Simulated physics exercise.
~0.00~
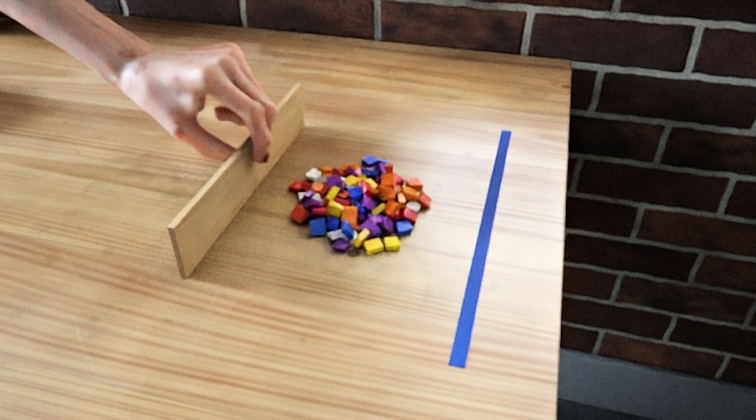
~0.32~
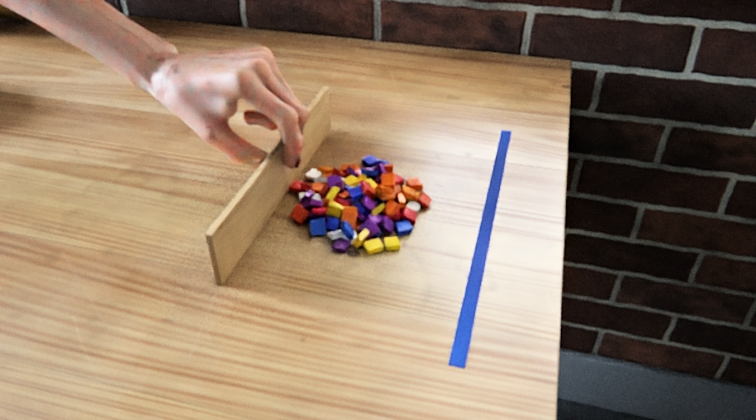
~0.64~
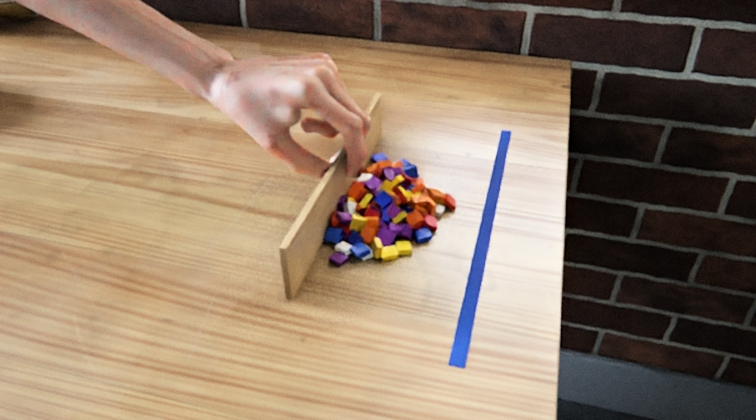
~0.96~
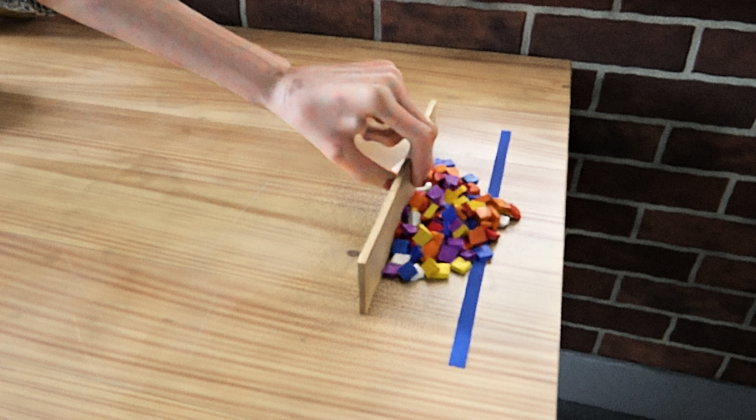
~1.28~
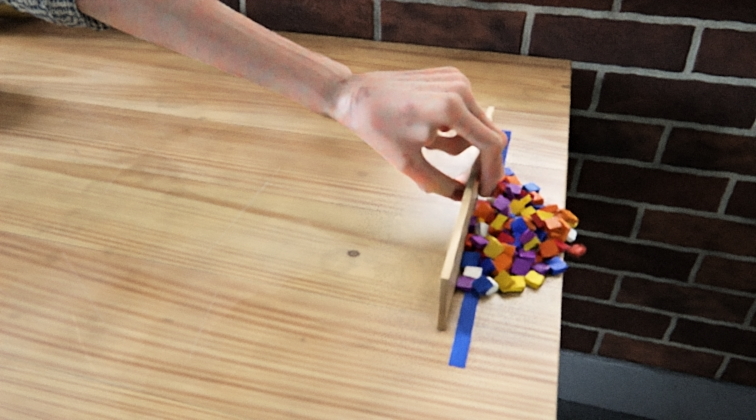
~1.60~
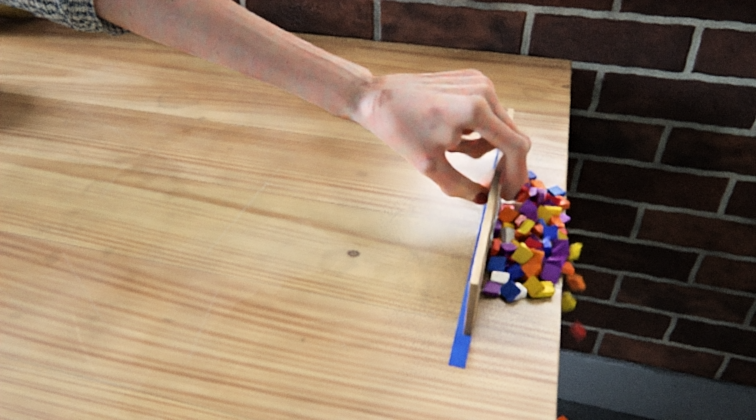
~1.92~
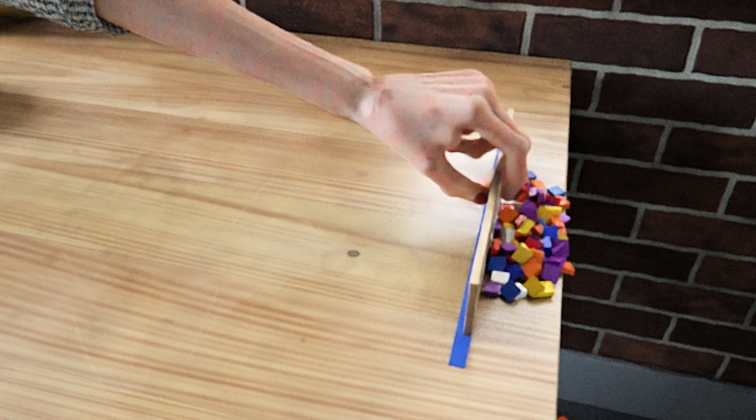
A hand slides a wooden strip right, pushing colourful bits until a few fall off the table.
